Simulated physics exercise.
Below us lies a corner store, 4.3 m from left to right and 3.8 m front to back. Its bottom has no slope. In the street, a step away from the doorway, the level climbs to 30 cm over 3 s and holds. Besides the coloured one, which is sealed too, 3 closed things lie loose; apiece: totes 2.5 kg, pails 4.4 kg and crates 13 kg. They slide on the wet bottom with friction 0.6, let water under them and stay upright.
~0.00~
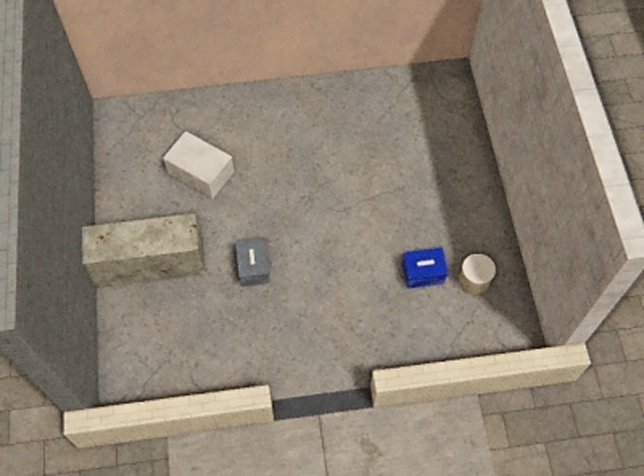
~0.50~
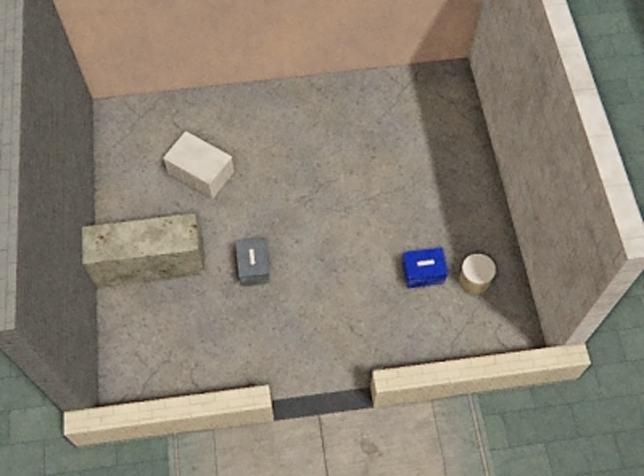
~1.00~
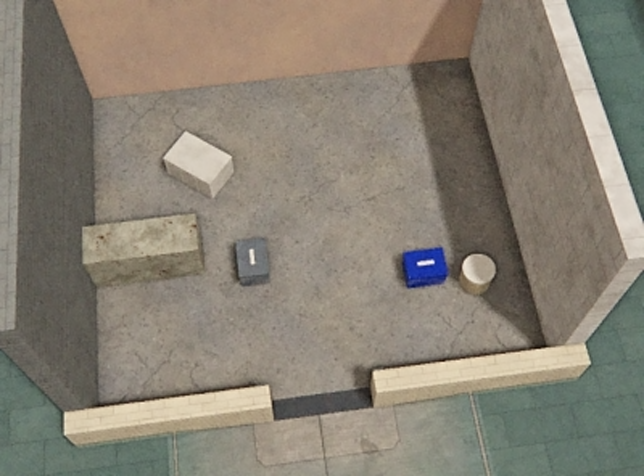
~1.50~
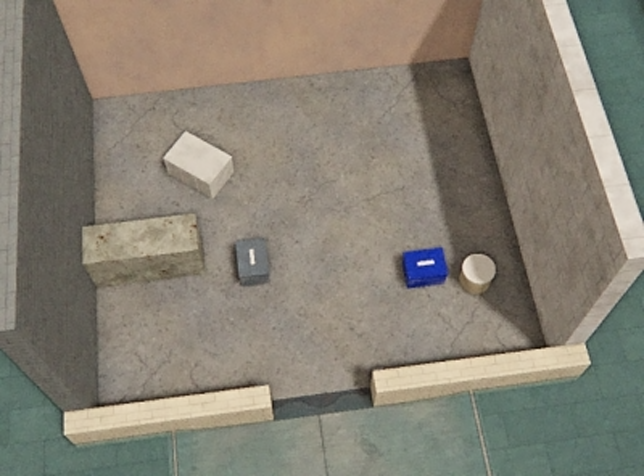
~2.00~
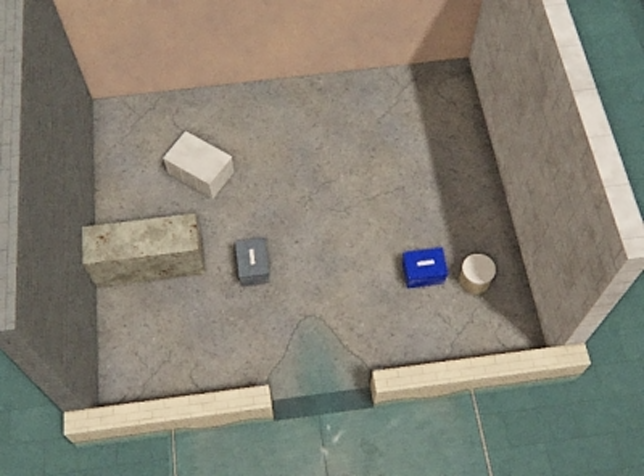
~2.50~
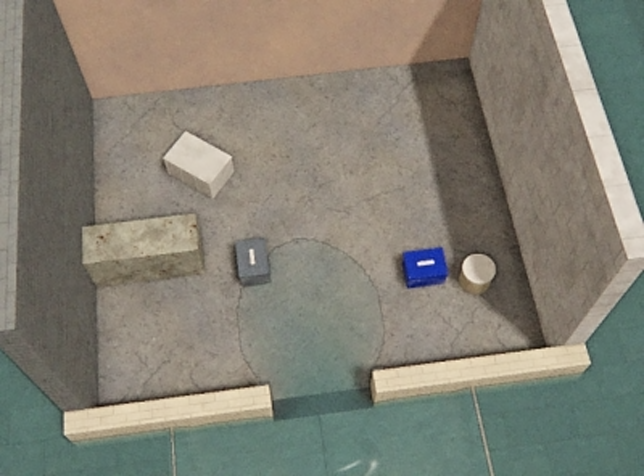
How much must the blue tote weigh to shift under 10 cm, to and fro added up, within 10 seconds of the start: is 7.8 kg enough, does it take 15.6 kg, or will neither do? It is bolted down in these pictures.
For it, only the higher weight holds it.
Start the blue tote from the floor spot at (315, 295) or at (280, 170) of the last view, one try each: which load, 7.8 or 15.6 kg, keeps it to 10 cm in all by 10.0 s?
In that order: Neither is enough; neither holds.
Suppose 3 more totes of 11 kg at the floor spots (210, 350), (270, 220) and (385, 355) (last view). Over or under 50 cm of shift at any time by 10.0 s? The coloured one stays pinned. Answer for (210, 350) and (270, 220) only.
In that order: Less, more.
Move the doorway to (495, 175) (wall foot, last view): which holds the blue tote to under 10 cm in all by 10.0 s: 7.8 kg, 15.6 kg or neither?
Then only the larger load is enough.
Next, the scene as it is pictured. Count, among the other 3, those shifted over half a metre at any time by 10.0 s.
That makes 3.
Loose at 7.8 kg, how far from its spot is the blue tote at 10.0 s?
Roughly 60 cm.
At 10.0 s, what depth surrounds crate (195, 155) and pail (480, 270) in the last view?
About 11 and 12 cm.
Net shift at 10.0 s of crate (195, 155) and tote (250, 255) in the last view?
In that order: 10 cm, 250 cm.
After 3.5 s the blue tote would be 0 cm from its start with 7.8 kg and 0 cm from its start with 15.6 kg; 3 cm of water round it then.
After 4.5 s the blue tote would be 7 cm from its start with 7.8 kg and 0 cm from its start with 15.6 kg; 4 cm of water round it then.
After 7.0 s the blue tote would be 64 cm from its start with 7.8 kg and 0 cm from its start with 15.6 kg; 4 cm of water round it then.
After 10.0 s the blue tote would be 63 cm from its start with 7.8 kg and 0 cm from its start with 15.6 kg; 6 cm of water round it then.
